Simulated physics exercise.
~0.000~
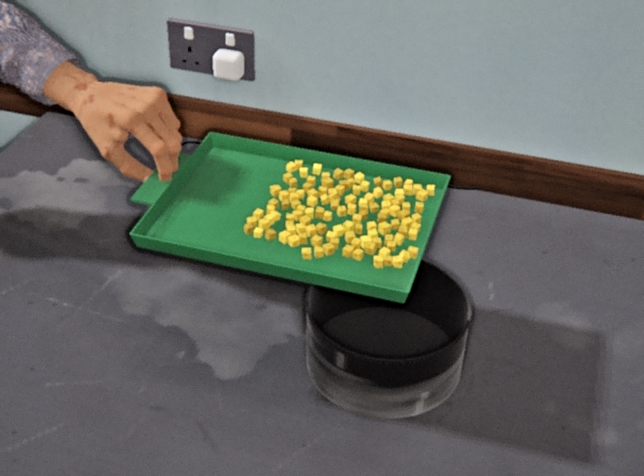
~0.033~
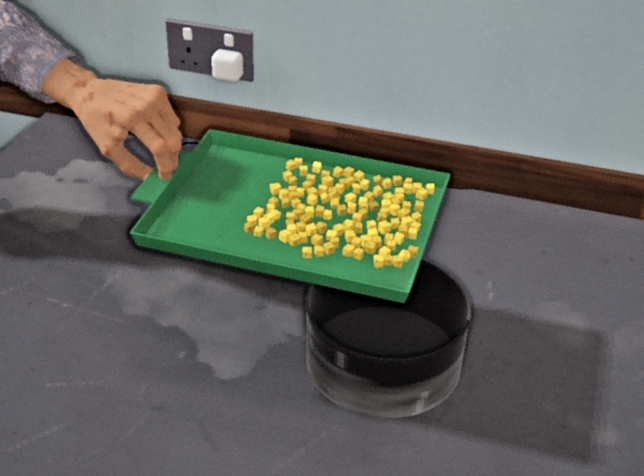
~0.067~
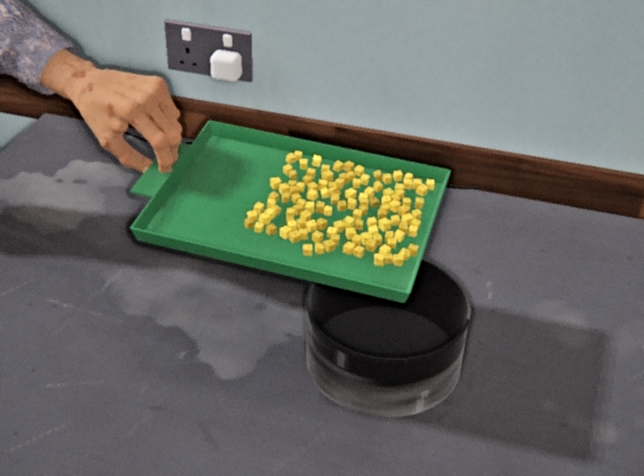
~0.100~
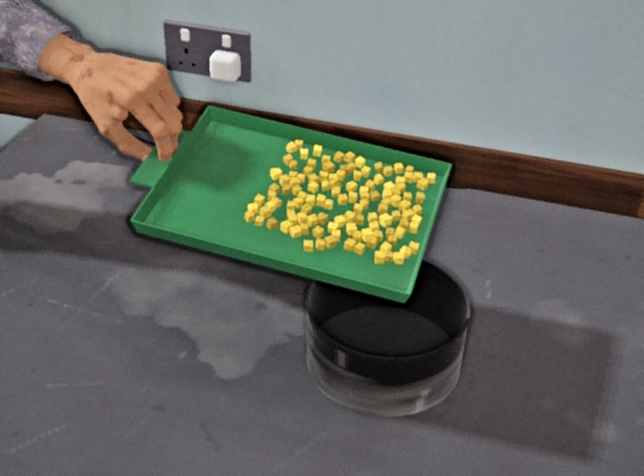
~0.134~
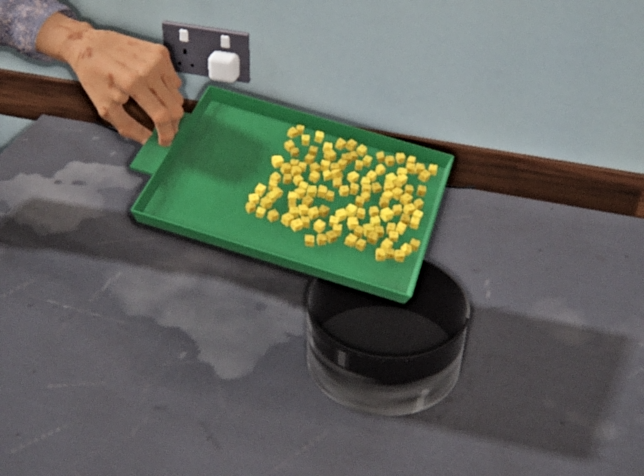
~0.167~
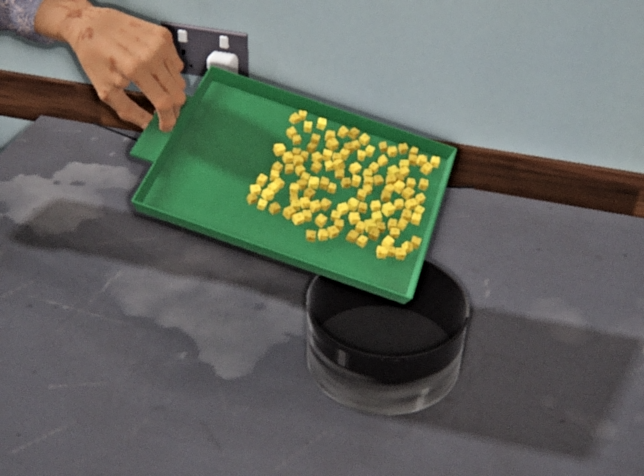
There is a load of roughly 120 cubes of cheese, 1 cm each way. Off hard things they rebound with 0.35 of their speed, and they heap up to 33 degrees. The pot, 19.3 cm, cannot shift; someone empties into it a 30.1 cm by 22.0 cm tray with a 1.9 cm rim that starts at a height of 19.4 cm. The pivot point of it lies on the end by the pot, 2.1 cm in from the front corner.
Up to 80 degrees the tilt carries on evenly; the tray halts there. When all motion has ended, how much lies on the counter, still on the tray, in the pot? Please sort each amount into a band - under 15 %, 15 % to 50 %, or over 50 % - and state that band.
Counter: Over 50 %; tray: Under 15 %; pot: Under 15 %.
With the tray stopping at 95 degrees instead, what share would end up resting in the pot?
Estimate: Roughly 0 percent.
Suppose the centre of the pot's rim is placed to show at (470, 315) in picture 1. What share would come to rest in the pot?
About 0 per cent.
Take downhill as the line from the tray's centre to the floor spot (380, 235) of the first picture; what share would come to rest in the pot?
I'd say close to 10 %.
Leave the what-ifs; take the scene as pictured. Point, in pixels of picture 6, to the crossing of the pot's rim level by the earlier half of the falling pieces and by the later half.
It passes about (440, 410) first and (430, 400) afterwards.
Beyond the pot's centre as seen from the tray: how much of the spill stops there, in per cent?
Around 100 per cent, give or take.
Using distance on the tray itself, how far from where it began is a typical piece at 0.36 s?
About 1 cm.
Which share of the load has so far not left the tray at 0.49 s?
It's roughly 100 percent.
After 0.36 s, tilt 50 degrees; the tray holds 100 %, the pot 0 %.
After 0.49 s, tilt 71 degrees; the tray holds 100 %, the pot 0 %.
After 0.75 s, tilt 80 degrees; the tray holds 10 %, the pot 0 %.
In the end, at 2.0 s, counter 95 %, tray 5 %, pot 0 %.
